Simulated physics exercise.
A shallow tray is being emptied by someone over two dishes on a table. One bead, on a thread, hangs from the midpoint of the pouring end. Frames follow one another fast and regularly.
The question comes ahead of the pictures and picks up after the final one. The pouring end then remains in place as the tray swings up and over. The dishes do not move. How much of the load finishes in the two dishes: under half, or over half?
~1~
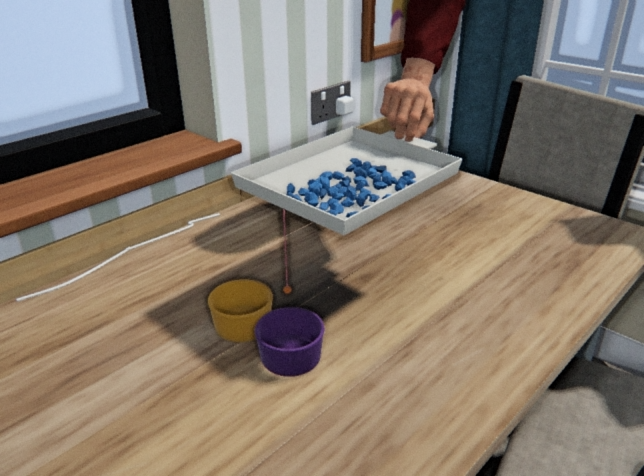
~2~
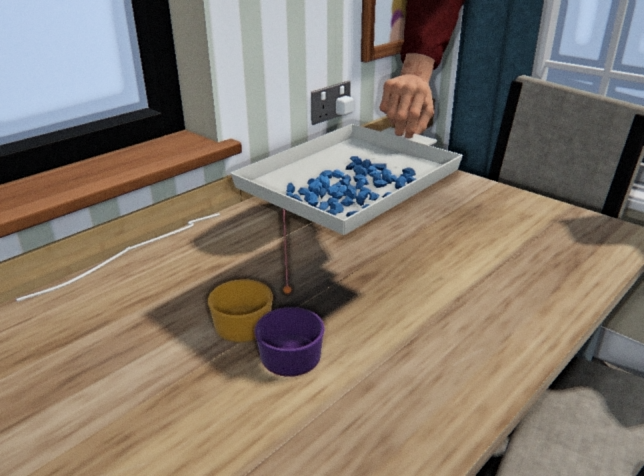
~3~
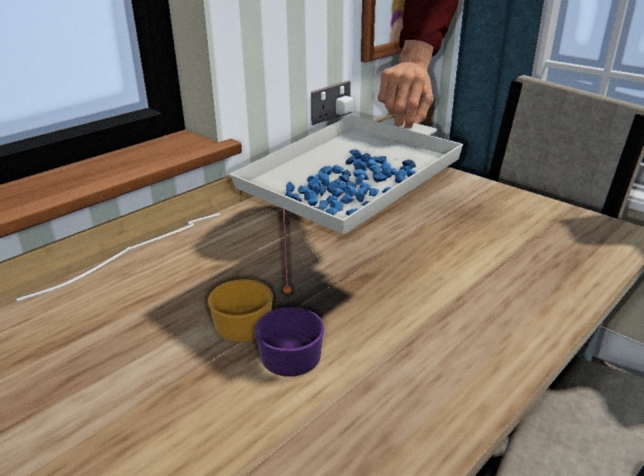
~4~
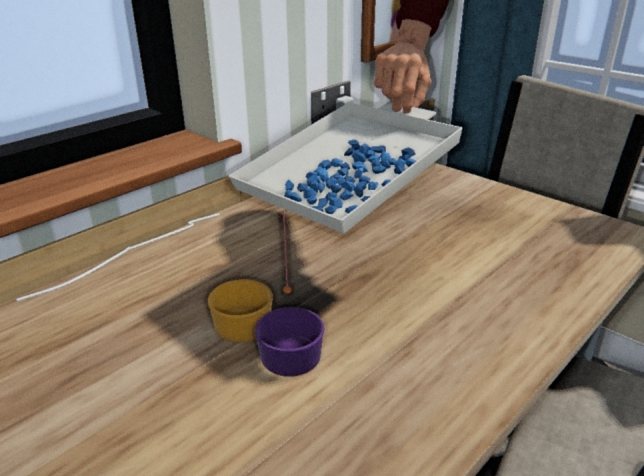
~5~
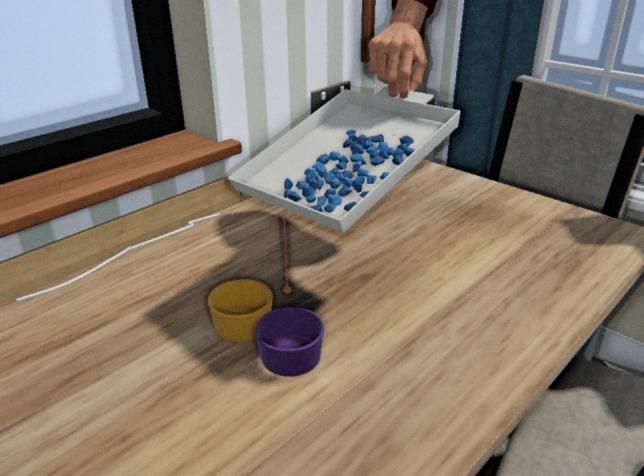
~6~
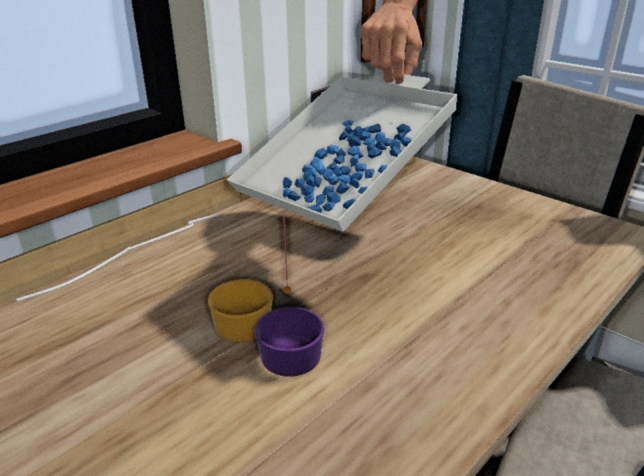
The catch is going to exceed what is lost.
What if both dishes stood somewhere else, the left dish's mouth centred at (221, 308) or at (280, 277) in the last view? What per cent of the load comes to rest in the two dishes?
About 60% on the first try and 0% on the second.
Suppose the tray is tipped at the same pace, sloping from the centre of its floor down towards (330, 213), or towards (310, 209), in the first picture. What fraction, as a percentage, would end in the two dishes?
20 % and 60 %, roughly.
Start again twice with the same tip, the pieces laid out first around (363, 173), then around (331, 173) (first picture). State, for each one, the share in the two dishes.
The first start yields 60 per cent, the second 70 per cent.
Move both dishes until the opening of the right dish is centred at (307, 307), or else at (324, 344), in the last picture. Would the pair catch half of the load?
First shift, a minority share; second shift, a minority share.
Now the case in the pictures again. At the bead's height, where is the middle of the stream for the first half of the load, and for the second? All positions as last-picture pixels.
About (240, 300) to begin with, then about (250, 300).
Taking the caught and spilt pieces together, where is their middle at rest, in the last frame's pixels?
Resting centre, last frame: Roughly (246, 327).
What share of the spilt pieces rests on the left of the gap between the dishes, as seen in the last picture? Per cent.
Share on the left: Near 80 %.
Soon, tray tipped steeply; all on the tray.
A while on, tray tipped past a quarter turn; about a third on the tray; a small part in the right dish; a small part in the left dish; a small part outside both; about a third in the air.
Towards the end, tray tipped past a quarter turn; about a quarter in the right dish; about a third in the left dish; about a third outside both.
Finally, tray tipped past a quarter turn; about a quarter in the right dish; about a third in the left dish; about a third outside both.
